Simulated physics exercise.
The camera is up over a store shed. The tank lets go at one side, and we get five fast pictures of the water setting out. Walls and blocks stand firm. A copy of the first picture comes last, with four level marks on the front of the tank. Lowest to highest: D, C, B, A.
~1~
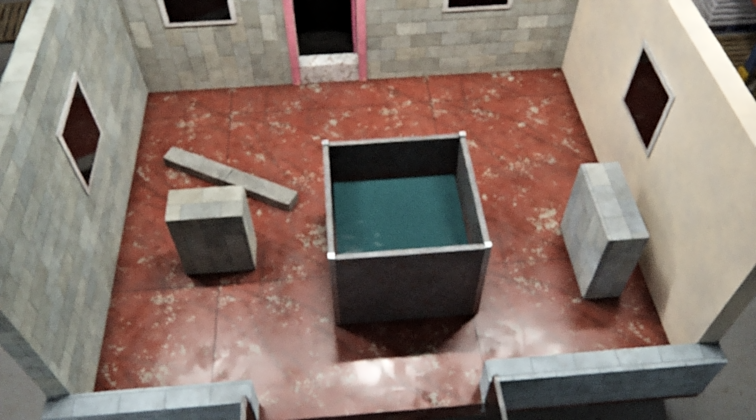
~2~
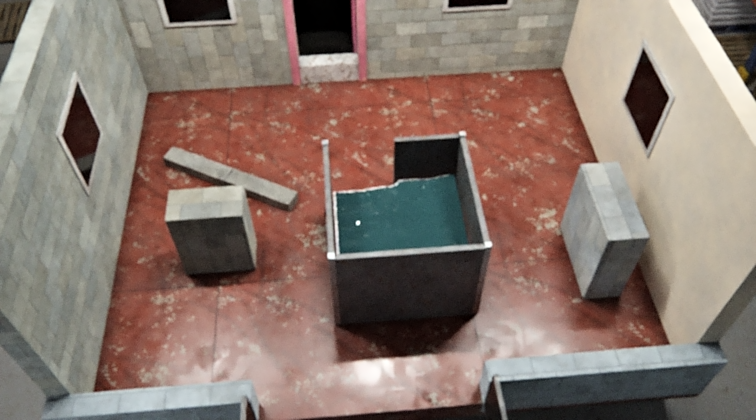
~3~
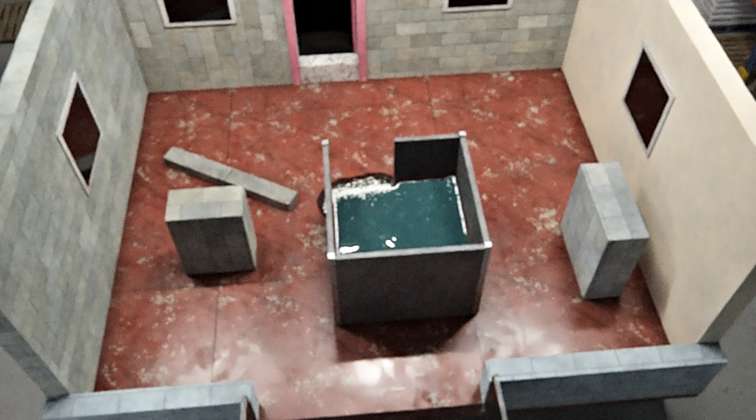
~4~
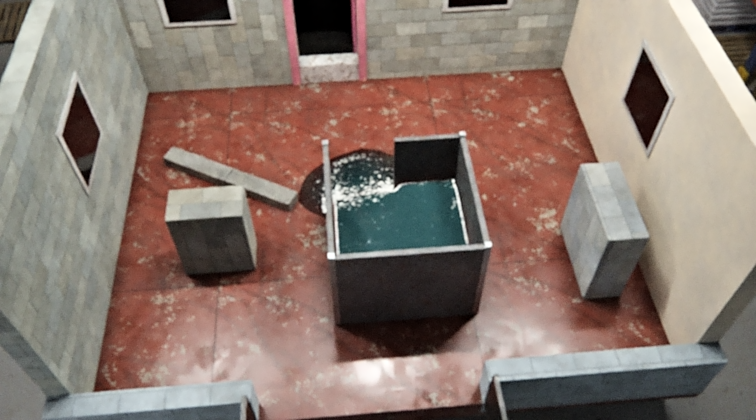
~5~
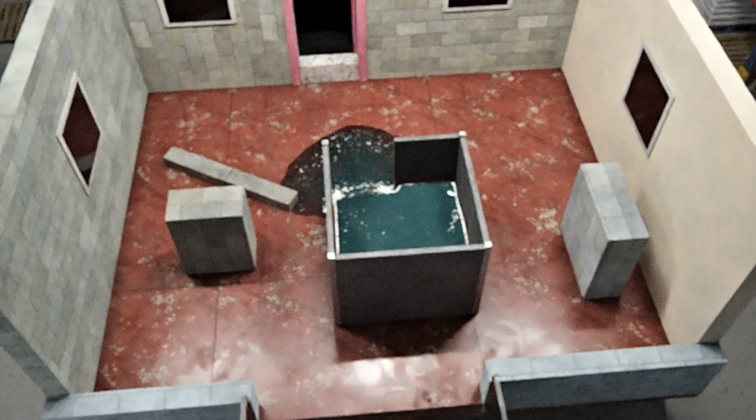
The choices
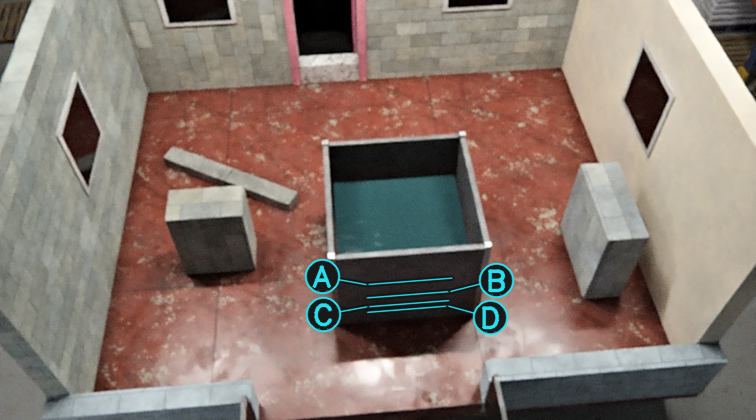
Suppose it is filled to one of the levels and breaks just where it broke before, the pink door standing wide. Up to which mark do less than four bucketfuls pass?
A is the one.
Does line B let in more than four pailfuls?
No.
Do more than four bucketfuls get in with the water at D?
No, that is safe.
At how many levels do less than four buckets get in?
All four.
In cyan, A at (409, 281); B at (408, 294); C at (408, 303); D at (407, 309); from the bottom up D, C, B, A.
For line A, a splash gets over, under a bucket.
For line B, nothing gets over.
For line C, nothing gets over.
For line D, nothing gets over.
